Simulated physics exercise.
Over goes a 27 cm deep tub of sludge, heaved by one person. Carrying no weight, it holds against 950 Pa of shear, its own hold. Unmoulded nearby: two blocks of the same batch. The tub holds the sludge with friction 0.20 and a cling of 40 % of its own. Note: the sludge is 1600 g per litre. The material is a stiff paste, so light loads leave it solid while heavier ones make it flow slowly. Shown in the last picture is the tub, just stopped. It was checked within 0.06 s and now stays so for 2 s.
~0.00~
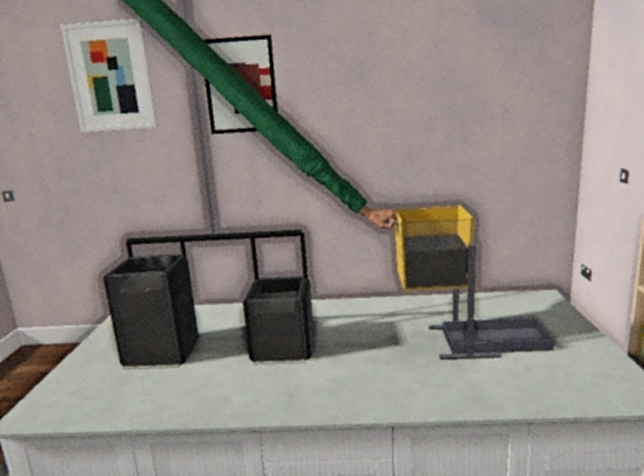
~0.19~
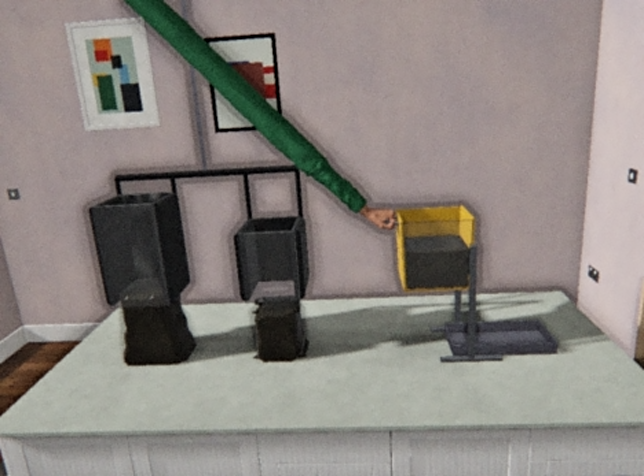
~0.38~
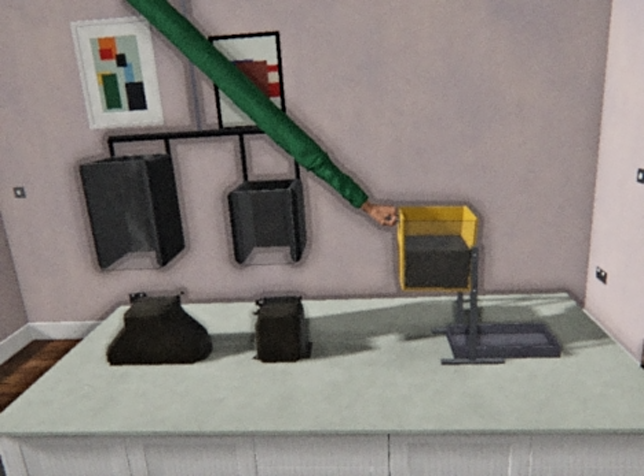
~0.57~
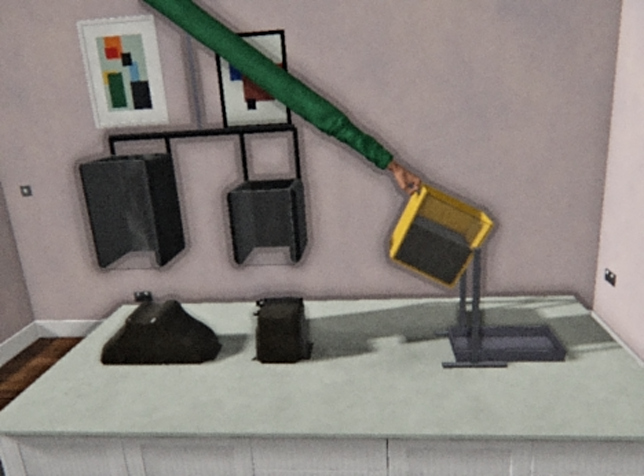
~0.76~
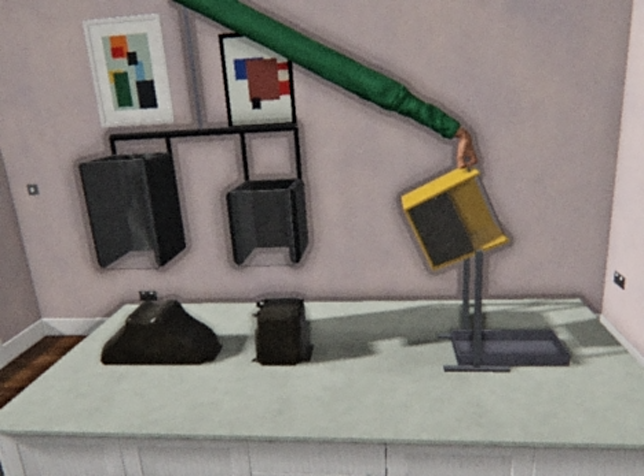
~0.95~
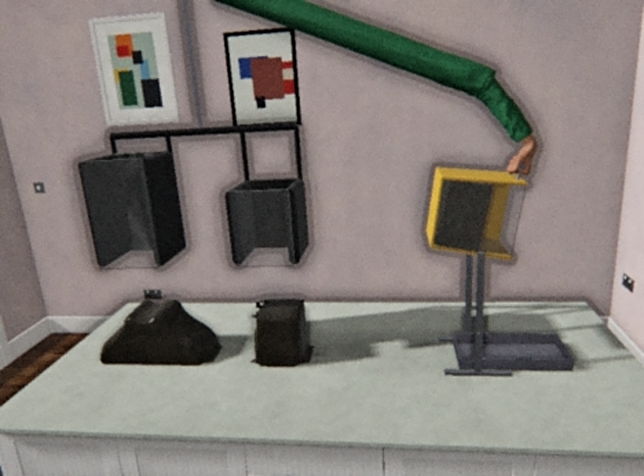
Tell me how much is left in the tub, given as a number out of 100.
It should be close to 0 out of 100.
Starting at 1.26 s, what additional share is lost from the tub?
Roughly 80 percent of the load.
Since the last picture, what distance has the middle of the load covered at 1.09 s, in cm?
Distance: About 6 cm.
By 1.09 s, the tub is at 98 degrees and holds 100 %.
By 1.26 s, the tub is at 98 degrees and holds 78 %.
By 1.43 s, the tub is at 98 degrees and holds 52 %.
By 1.60 s, the tub is at 98 degrees and holds 39 %.
By 2.95 s, at the end, the tub is at 98 degrees and holds 0 %.
